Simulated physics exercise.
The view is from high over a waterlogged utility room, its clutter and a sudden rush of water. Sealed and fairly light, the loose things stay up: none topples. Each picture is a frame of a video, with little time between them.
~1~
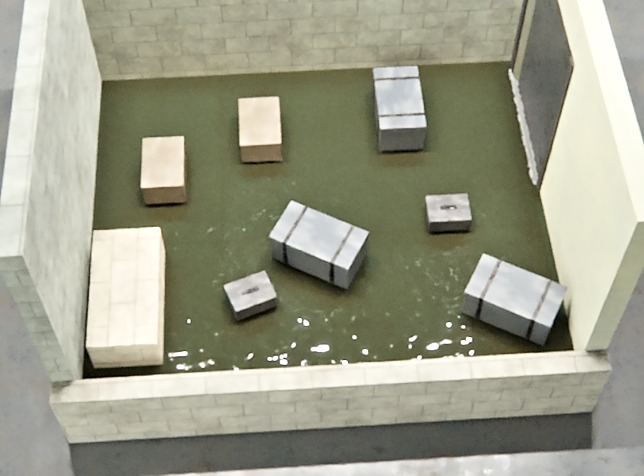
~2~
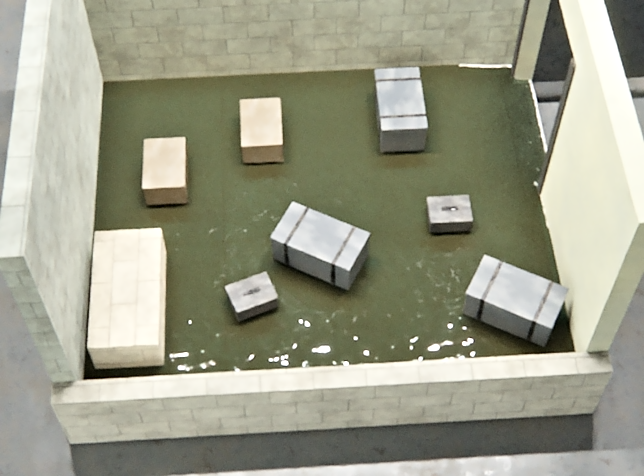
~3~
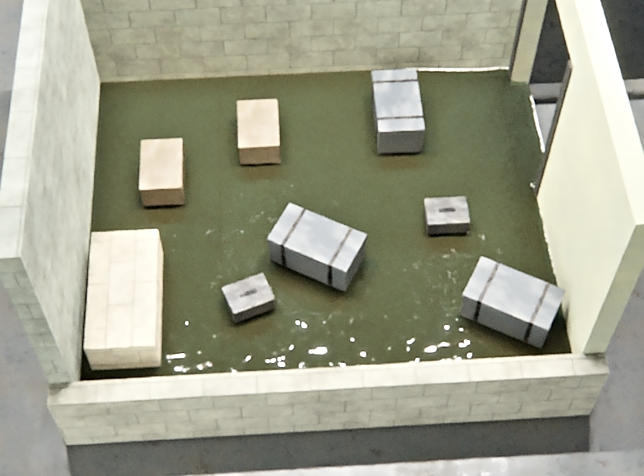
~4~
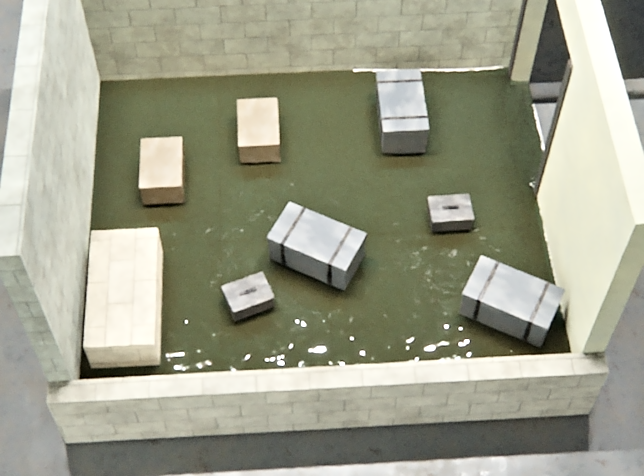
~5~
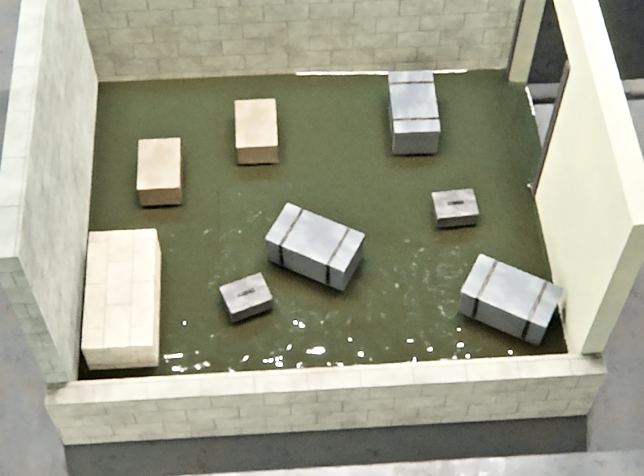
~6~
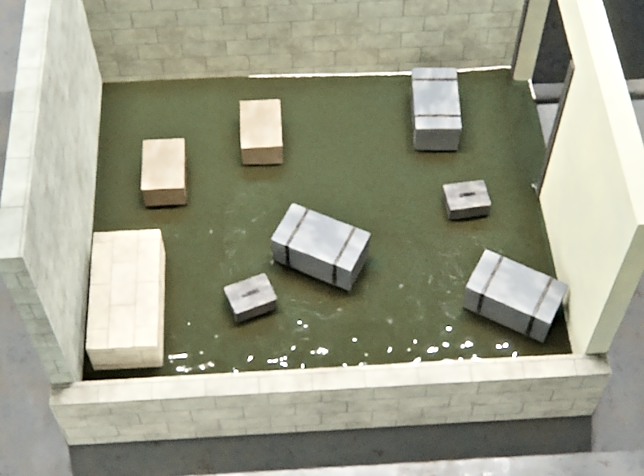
A banded gray trunk near the back wall drifts right, and a small box follows slightly.
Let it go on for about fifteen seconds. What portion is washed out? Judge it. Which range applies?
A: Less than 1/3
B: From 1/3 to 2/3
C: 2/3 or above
Option C: 2/3 or above.
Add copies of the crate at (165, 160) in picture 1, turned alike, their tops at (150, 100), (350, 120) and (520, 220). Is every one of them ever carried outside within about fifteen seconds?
In order, the first is never leaving, the second escaping, the third escaping.
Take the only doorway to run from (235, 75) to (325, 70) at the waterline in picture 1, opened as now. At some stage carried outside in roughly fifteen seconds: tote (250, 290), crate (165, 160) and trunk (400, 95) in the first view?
Going through them in turn: Remains behind; escaped; escaped.
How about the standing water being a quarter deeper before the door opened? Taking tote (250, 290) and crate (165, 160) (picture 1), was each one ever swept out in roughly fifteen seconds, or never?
So, for the first: Held back, and for the second: Held back.
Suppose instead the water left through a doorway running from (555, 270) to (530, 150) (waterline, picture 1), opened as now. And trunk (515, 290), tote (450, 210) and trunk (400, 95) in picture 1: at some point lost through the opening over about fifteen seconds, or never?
The first makes it out, the second makes it out, the last makes it out.
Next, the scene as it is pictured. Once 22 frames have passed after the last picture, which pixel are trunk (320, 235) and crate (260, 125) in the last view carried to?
Roughly (465, 141) and roughly (505, 84).
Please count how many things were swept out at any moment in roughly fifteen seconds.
Number: 5.
A moment on, 0 of 7 are out; 7 afloat.
Next, 2 of 7 are out; 5 afloat.
Later, 3 of 7 are out; 4 afloat.
In the end, 5 of 7 are out; 2 afloat.
